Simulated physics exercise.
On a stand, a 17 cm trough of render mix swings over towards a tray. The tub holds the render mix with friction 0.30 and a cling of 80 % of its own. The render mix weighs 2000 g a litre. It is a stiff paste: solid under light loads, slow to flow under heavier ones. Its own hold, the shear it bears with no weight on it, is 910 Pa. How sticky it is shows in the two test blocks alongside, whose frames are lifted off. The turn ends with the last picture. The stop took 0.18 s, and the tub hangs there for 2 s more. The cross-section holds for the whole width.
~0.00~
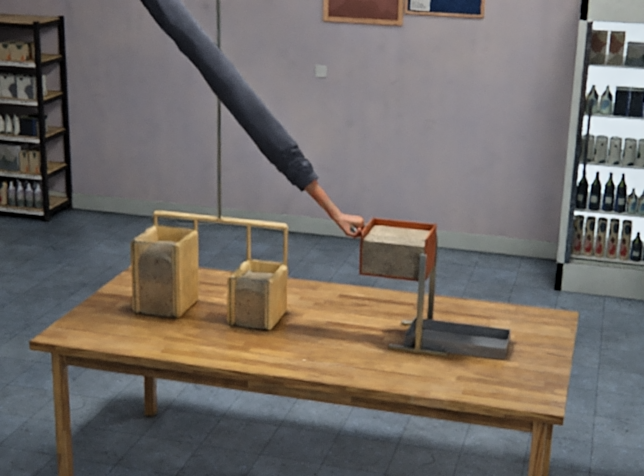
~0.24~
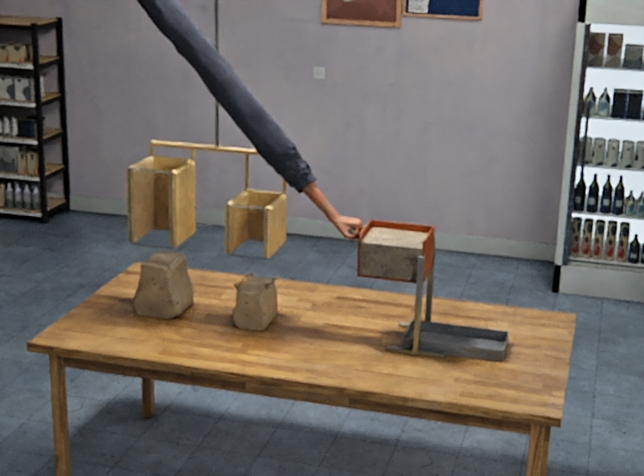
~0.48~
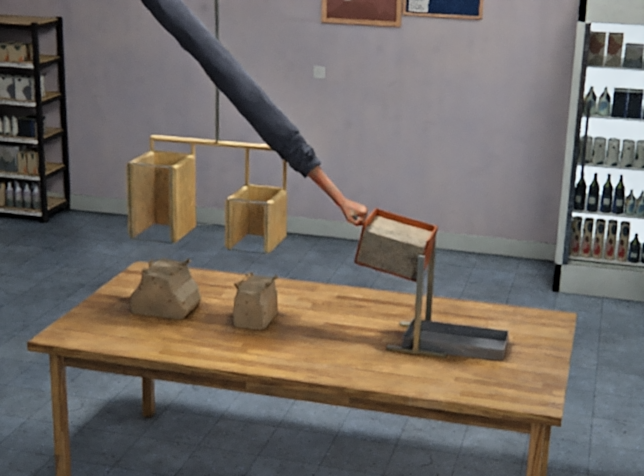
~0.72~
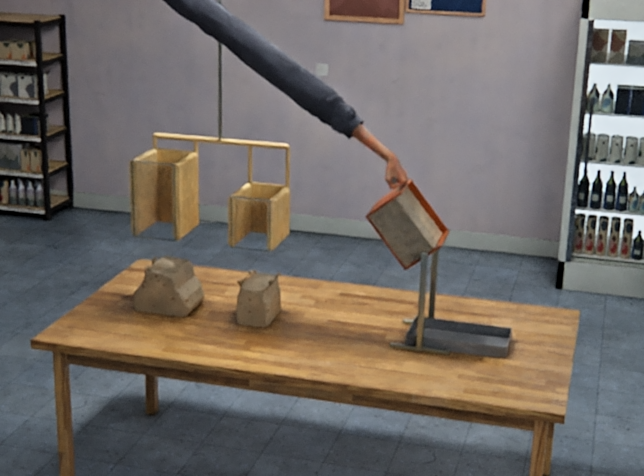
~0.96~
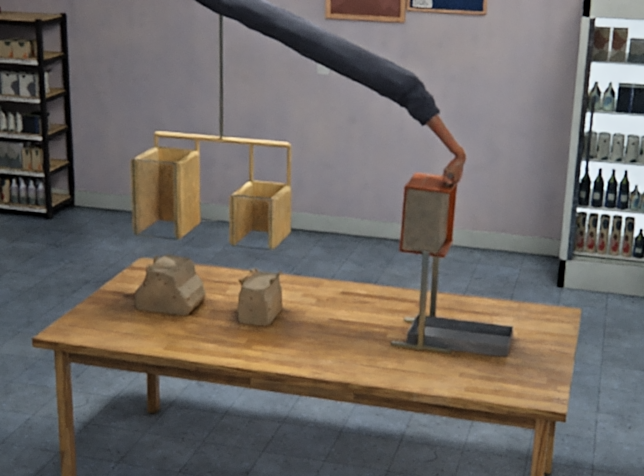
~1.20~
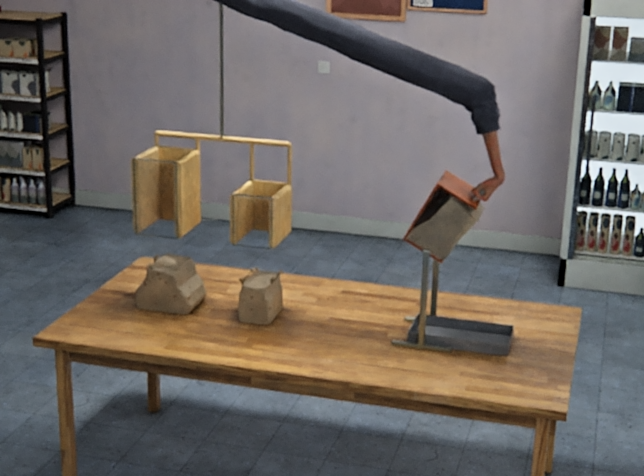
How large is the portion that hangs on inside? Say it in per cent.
Expect roughly 9 %.
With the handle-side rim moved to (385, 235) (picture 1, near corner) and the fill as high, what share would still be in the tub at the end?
Then about 10 %.
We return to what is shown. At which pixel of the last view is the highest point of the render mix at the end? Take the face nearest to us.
At about (412, 230).
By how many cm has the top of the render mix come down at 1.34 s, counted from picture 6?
Some 14 cm.
By 1.34 s, the tub is at 117 degrees and holds 33 %.
By 1.51 s, the tub is at 117 degrees and holds 9 %.
By 1.68 s, the tub is at 117 degrees and holds 9 %.
By 1.85 s, the tub is at 117 degrees and holds 9 %.
By 3.20 s, at the end, the tub is at 117 degrees and holds 9 %.
